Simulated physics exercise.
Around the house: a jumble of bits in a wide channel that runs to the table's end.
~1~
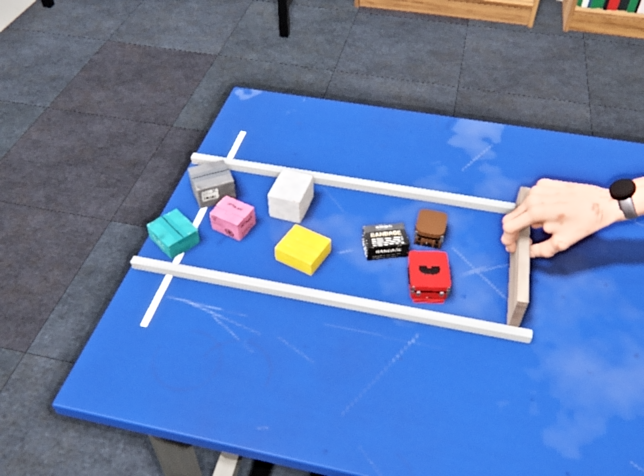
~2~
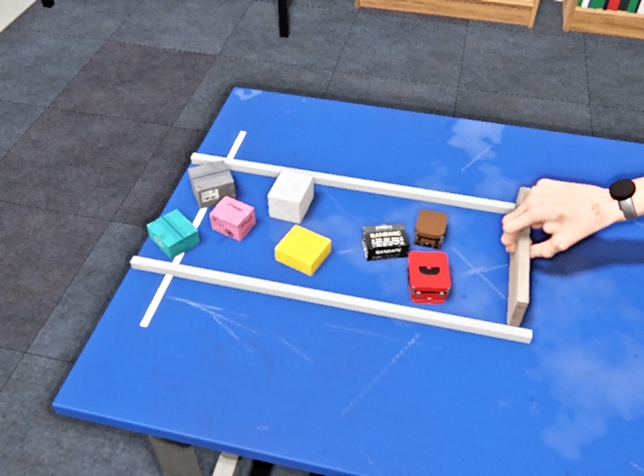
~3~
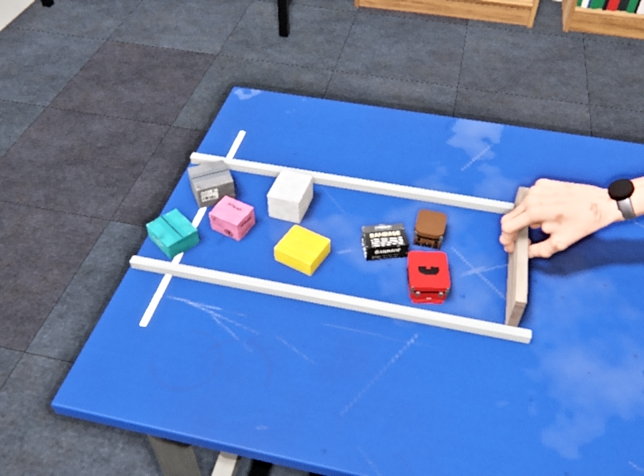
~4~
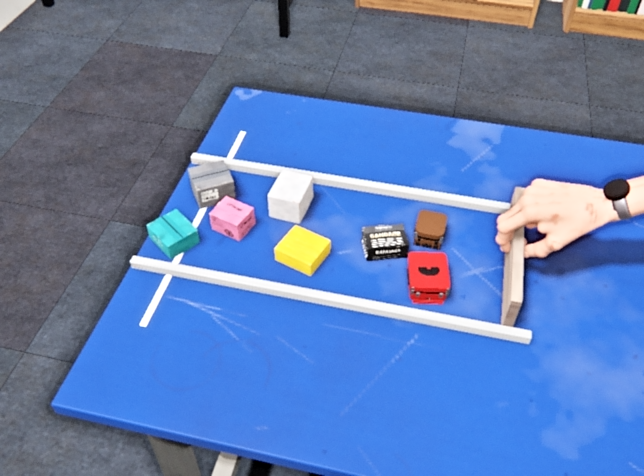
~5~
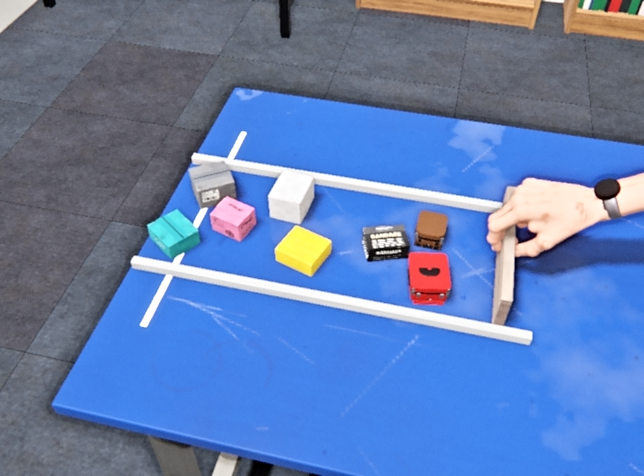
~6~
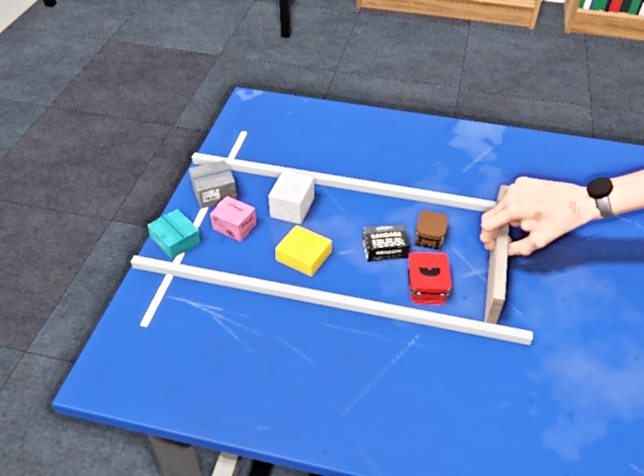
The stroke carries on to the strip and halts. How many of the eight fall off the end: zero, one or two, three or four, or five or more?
In the end the number that fall off is five or more.
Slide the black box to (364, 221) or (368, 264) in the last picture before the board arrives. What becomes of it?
The black box falls; drops off.
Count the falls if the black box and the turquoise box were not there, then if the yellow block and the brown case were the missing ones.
Fallen: 4, and 3 in the other try.
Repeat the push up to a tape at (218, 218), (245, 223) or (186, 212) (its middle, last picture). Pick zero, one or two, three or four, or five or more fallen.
Taking them in turn, three or four; just one or two; five or over.
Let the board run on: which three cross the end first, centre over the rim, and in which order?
The order is the turquoise box, the grey box, the pink box.
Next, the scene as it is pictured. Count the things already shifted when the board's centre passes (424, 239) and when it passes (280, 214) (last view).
The counts are 3 and 8.
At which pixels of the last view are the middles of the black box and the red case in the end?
The black box stops around (180, 202); the red case around (171, 231).
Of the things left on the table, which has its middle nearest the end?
Foremost is the black box.
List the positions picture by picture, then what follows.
In the first frame, turquoise box (174, 234); grey box (212, 184); pink box (233, 218); board (519, 254); tape (201, 215).
In the second frame, grey box (212, 184); white block (291, 197).
In the third frame, pink box (232, 218); red case (427, 277).
In the fourth frame, turquoise box (174, 234); board (514, 254).
In the fifth frame, grey box (213, 185); black box (386, 243).
In the sixth frame, turquoise box (175, 234); grey box (213, 184); pink box (234, 219); board (498, 252); tape (201, 215).
Soon after, none off yet; turquoise box at rest near (175, 234); grey box at rest near (213, 184); pink box at rest near (234, 219).
After that, none off yet; turquoise box at rest near (175, 234); grey box at rest near (213, 184); pink box moving near (231, 217).
And then, none off yet; turquoise box tilting well over near (133, 239); grey box displaced about its own width near (181, 174); pink box displaced well along near (180, 203).
In the end, the number that fall off is five or more; gone, yellow block, white block, pink box, grey box and turquoise box.
